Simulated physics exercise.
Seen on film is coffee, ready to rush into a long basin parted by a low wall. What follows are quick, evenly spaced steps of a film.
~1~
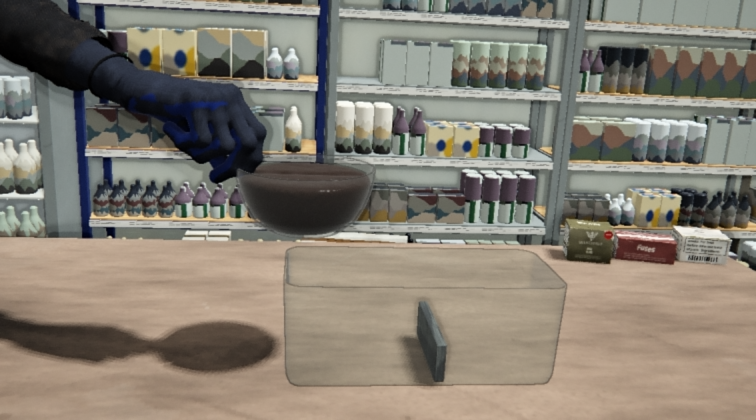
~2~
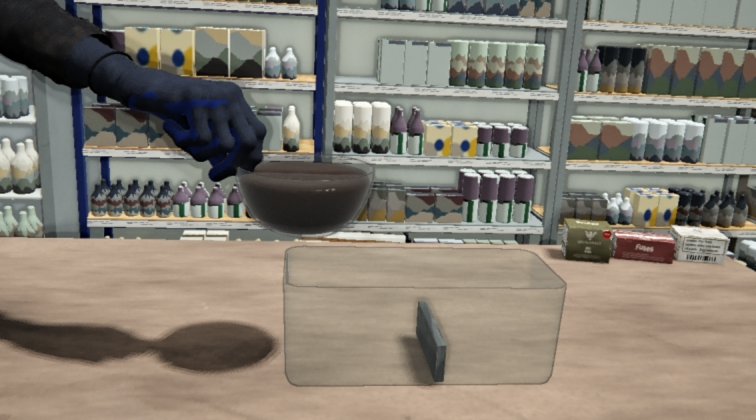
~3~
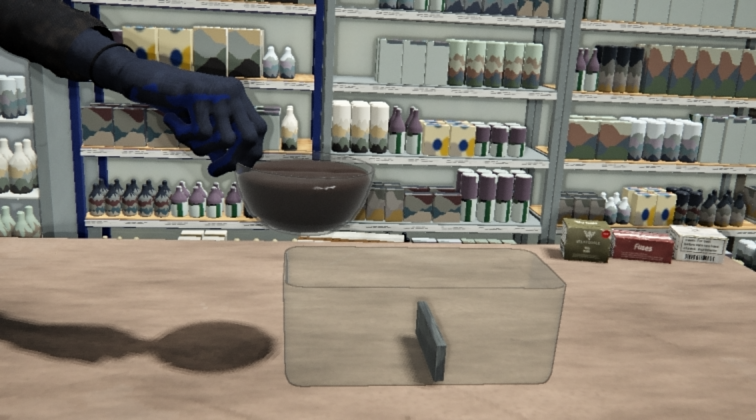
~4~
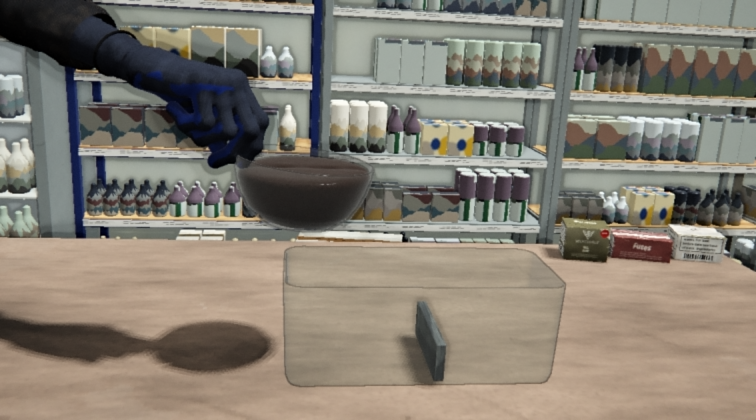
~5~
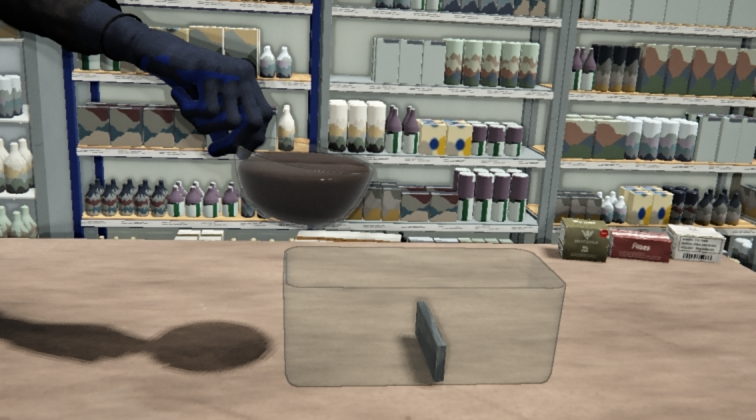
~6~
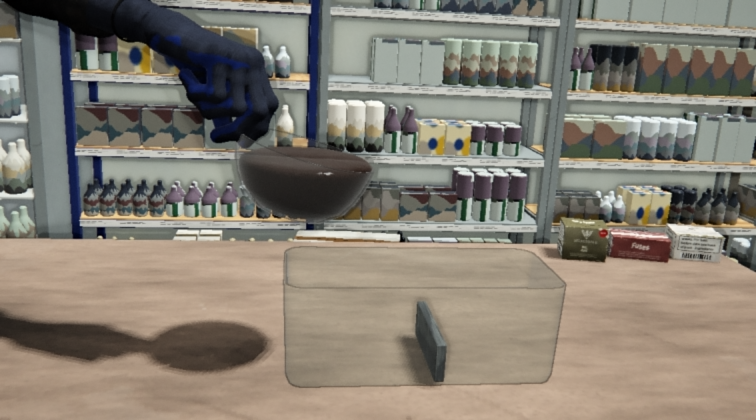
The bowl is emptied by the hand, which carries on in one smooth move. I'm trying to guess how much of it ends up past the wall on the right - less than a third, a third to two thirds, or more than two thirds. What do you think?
I'd say more than two thirds.
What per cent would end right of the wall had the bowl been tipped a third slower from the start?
Estimate: Around 85 %.
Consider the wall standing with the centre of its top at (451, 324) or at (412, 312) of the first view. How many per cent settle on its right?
I'd expect near 65 percent the first time and near 95 percent the next.
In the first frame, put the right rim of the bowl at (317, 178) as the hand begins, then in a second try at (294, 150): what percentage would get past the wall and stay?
The first gives 15 %, the second 5 %.
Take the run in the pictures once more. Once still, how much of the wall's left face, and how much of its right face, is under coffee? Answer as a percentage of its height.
The left reads 10 in a hundred and the right 80 in a hundred.
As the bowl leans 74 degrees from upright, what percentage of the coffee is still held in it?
Roughly 40 percent remains at that point.
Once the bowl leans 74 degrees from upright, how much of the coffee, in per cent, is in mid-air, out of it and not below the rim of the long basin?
Estimated at 45 per cent or so.
A moment on, the bowl is tipped part way and 41 per cent is still to pour, 7 is left of the wall and 7 right of it.
Next, the bowl is tipped right over and 1 per cent is still to pour, 8 is left of the wall and 79 right of it.
Then the bowl is tipped right over and 0 per cent is still to pour, 16 is left of the wall and 82 right of it.
Later the bowl is tipped right over and 0 per cent is still to pour, 17 is left of the wall and 82 right of it.
At rest 17 per cent lies left of the wall, 82 right of it and 1 outside.
